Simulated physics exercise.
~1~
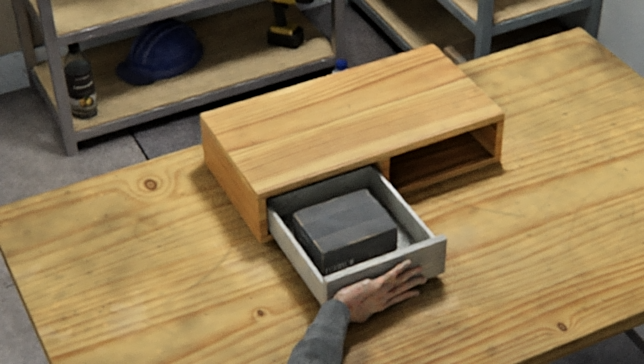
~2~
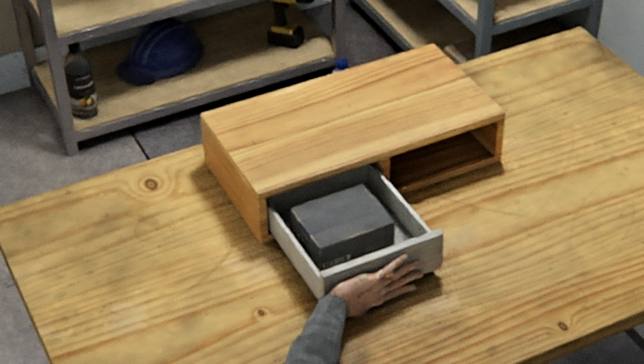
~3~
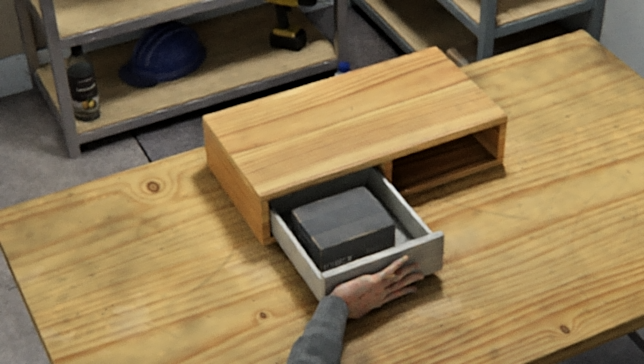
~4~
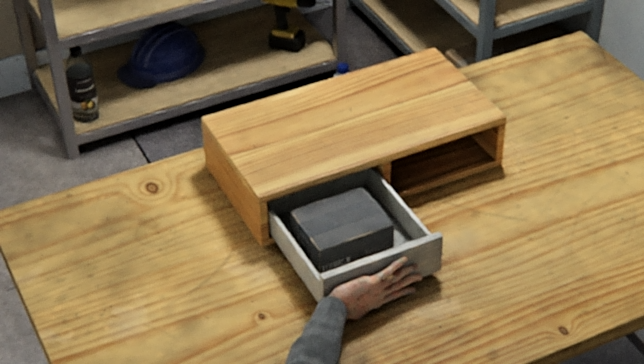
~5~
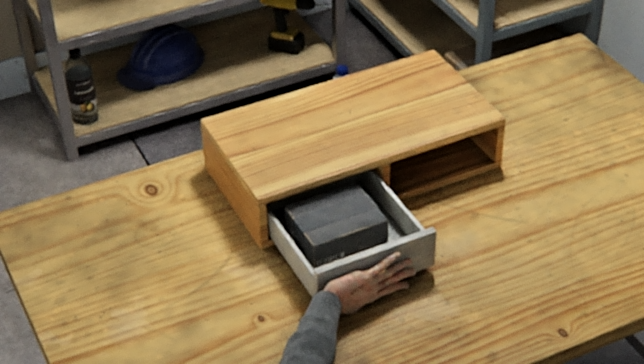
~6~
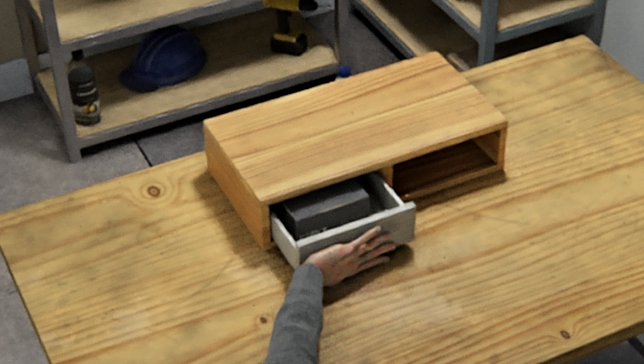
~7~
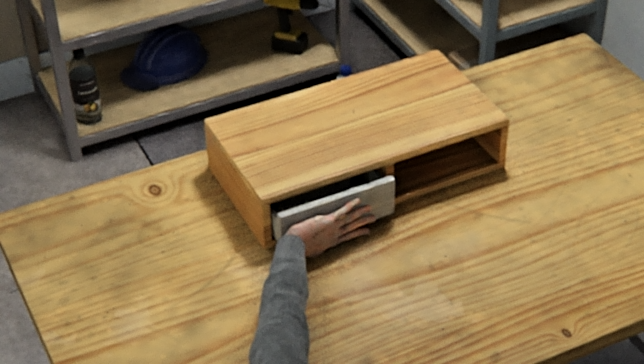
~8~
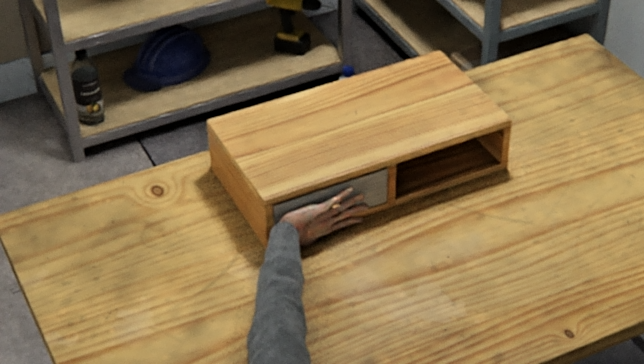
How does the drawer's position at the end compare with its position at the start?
At the start the drawer sticks out of the wooden chest with the grey box showing inside, and by the end it is pushed all the way in, farther up and to the left.
